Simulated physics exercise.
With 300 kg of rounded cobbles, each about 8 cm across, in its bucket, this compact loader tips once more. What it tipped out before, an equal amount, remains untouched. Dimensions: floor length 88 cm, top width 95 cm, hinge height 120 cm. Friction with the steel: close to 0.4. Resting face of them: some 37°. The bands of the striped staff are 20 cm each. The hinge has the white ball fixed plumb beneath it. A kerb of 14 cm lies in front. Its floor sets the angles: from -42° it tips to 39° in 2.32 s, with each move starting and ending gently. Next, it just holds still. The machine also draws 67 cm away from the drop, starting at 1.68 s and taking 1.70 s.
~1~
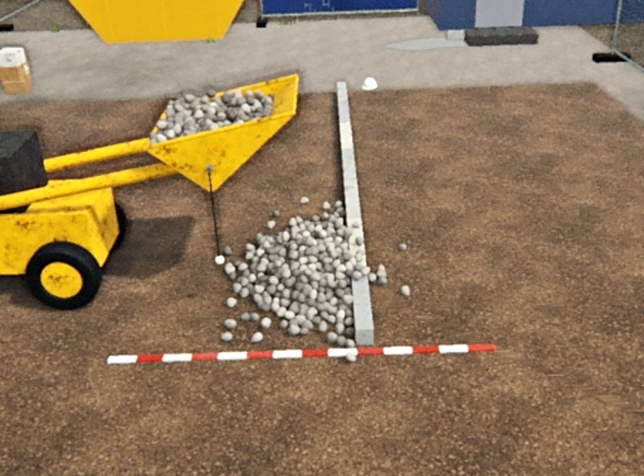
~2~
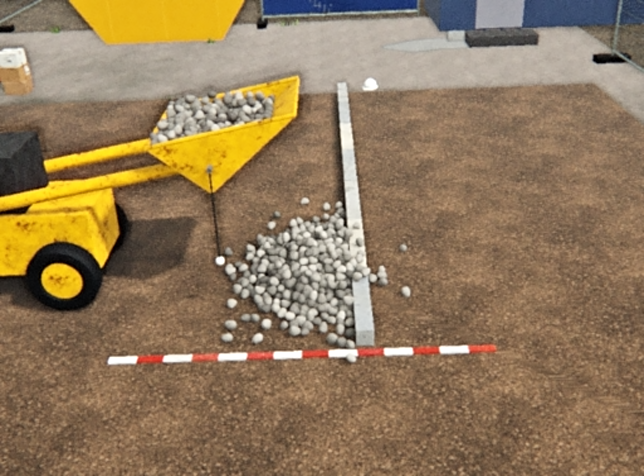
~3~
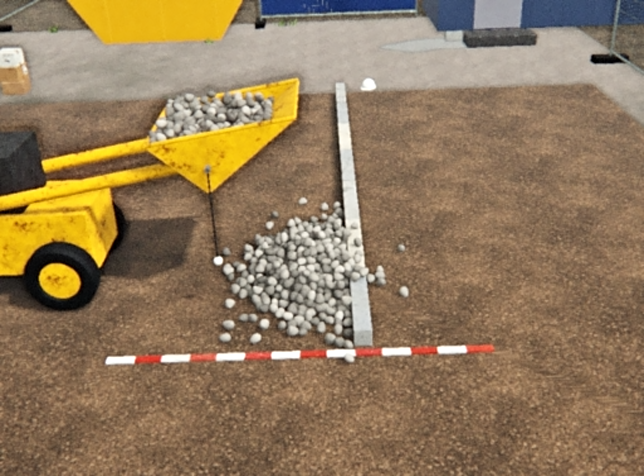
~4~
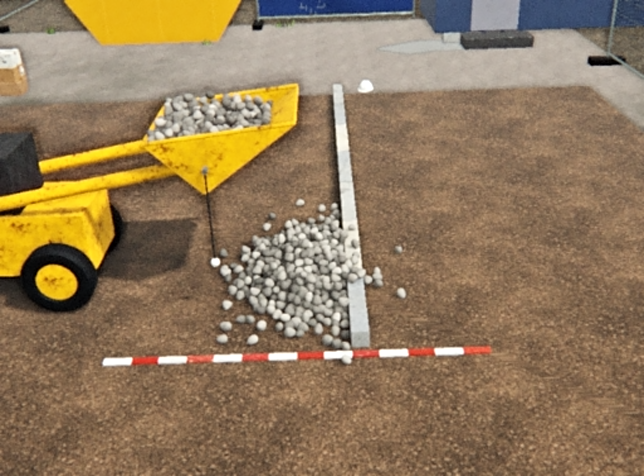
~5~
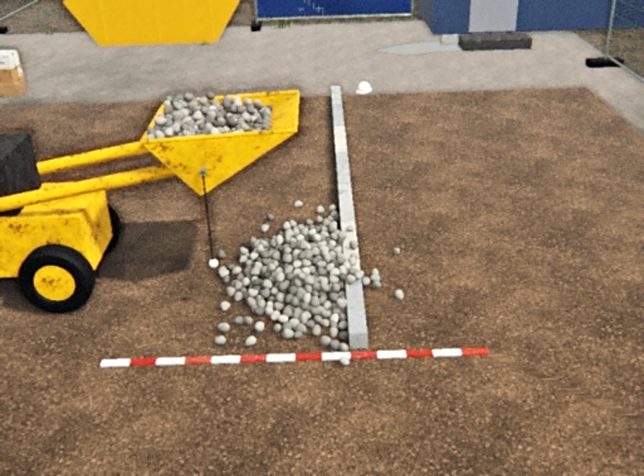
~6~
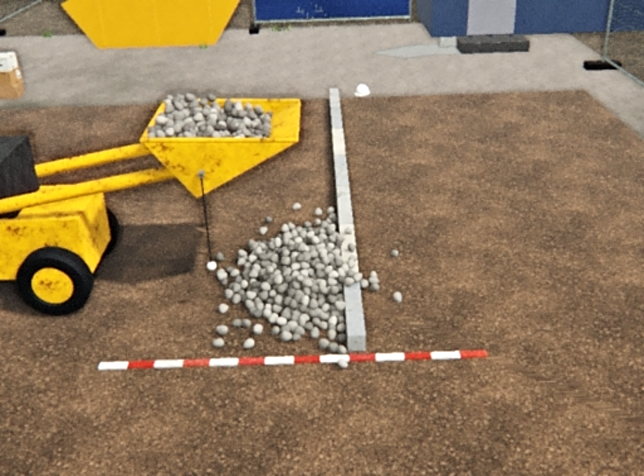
A yellow loader's bucket, heaped with rounded grey stones, slowly tilted a little, its front edge dipping toward level, beside a pile of similar stones lying against a pale kerb behind a red-and-white staff.
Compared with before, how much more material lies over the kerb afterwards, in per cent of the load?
Some 10 per cent of a load more.
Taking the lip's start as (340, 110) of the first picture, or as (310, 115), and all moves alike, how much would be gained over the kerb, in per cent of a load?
Near 50 in a hundred first, near 20 in a hundred second.
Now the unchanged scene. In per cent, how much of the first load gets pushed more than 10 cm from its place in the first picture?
Some 10 percent, give or take.
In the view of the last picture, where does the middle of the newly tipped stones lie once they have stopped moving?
The middle ends up near (297, 260).
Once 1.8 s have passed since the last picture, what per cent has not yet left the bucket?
Close to 10 per cent of the load.
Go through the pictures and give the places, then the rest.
Lip at (294, 113), floor tilted -42°, highest stones at (237, 99). The earlier load is highest near (308, 249), 23 cm above ground level, 99 % on this side of the kerb, 1 % over the kerb, in the first picture.
The bucket is at -41°, its lip at (295, 115); the top of the load is at (229, 100), in the second picture.
The bucket is at -40°, its lip at (295, 118); the top of the load is at (224, 101), in the third picture.
The bucket is at -37°, its lip at (295, 124); the top of the load is at (208, 105), in the fourth picture.
Lip at (296, 131), floor tilted -33°, highest stones at (199, 105), in the fifth picture.
The bucket is at -29°, its lip at (297, 140); the top of the load is at (188, 103), in the sixth picture.
Then, 1.1 s after the last picture the floor is at 26°; in per cent of one load, 97 in the bucket, 101 on this side of the kerb, 1 over the kerb; the foremost stones are at (373, 277).
Then, 1.8 s after the last picture the floor is at 39°; in per cent of one load, 8 in the bucket, 186 on this side of the kerb, 6 over the kerb; the foremost stones are at (387, 267).
Then, 3.2 s after the last picture the floor is at 39°; in per cent of one load, 0 in the bucket, 188 on this side of the kerb, 11 over the kerb; the foremost stones are at (432, 275).
Then, 5.7 s after the last picture the floor is at 39°; in per cent of one load, 0 in the bucket, 188 on this side of the kerb, 11 over the kerb; the foremost stones are at (432, 275). Net gain over the kerb, 10.
